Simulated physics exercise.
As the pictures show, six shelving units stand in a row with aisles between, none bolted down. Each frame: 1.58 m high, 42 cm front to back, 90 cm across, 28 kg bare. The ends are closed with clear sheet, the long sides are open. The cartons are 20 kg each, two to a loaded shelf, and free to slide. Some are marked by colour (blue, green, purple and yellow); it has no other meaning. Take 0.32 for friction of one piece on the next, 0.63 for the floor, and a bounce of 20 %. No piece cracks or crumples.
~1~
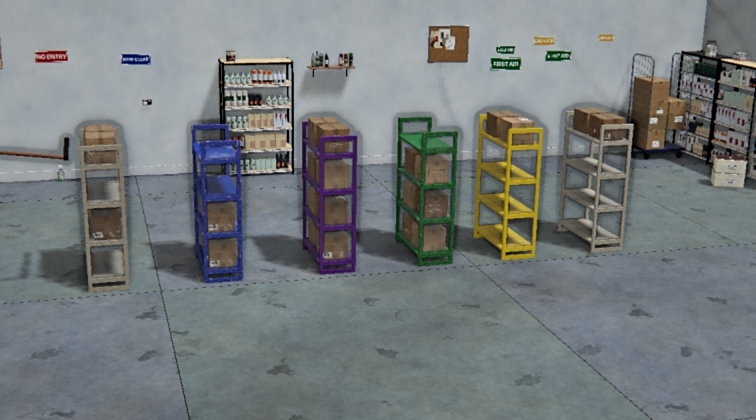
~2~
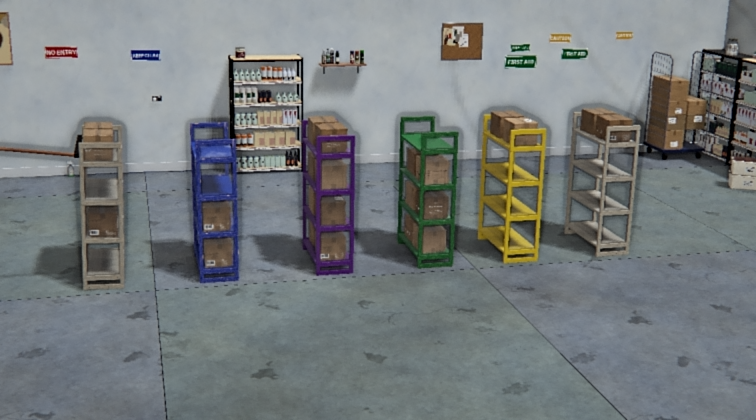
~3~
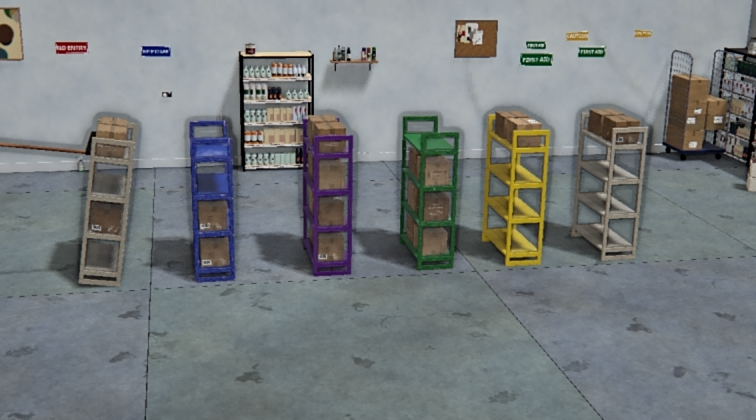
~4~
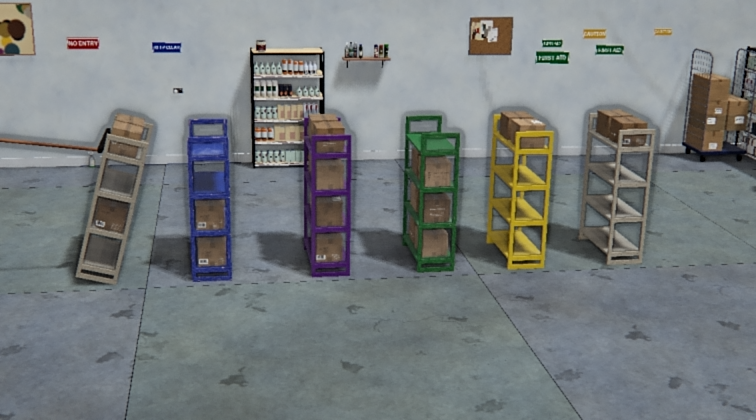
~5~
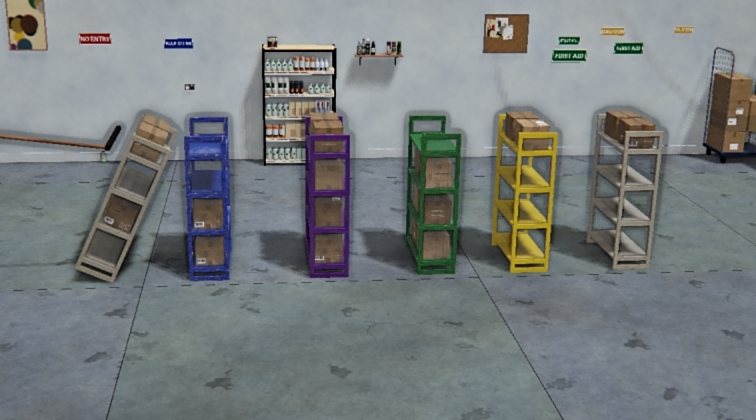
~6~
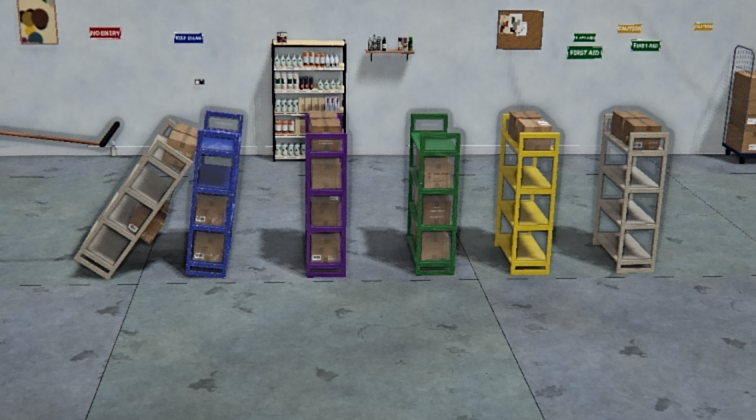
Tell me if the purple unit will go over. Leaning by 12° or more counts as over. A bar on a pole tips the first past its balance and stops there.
The purple unit stays standing.
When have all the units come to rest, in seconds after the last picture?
Around 1.5 s.
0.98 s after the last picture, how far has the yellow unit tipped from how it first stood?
Roughly 0°.
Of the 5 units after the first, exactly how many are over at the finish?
It comes to 1.
Then, 0.14 s later than the last frame, 4 cartons spilt or dropped; none of the 5 other units over, 1 disturbed; purple unit unmoved; blue unit tilted 11°.
Then, 0.40 s later than the last frame, 4 cartons spilt or dropped; 1 of the 5 other units over; purple unit unmoved; blue unit tilted 25°.
Then, 0.72 s later than the last frame, 6 cartons spilt or dropped; 1 of the 5 other units over; purple unit unmoved; blue unit tilted 33°.
Then, 0.98 s later than the last frame, 6 cartons spilt or dropped; 1 of the 5 other units over; purple unit unmoved; blue unit tilted 32°.
When it is over, 6 cartons spilt or dropped; 1 of the 5 other units over; purple unit unmoved; blue unit tilted 33°; green unit unmoved. Four left standing. In pixels of the last frame, middles, purple unit near (327, 194), blue unit near (251, 196).
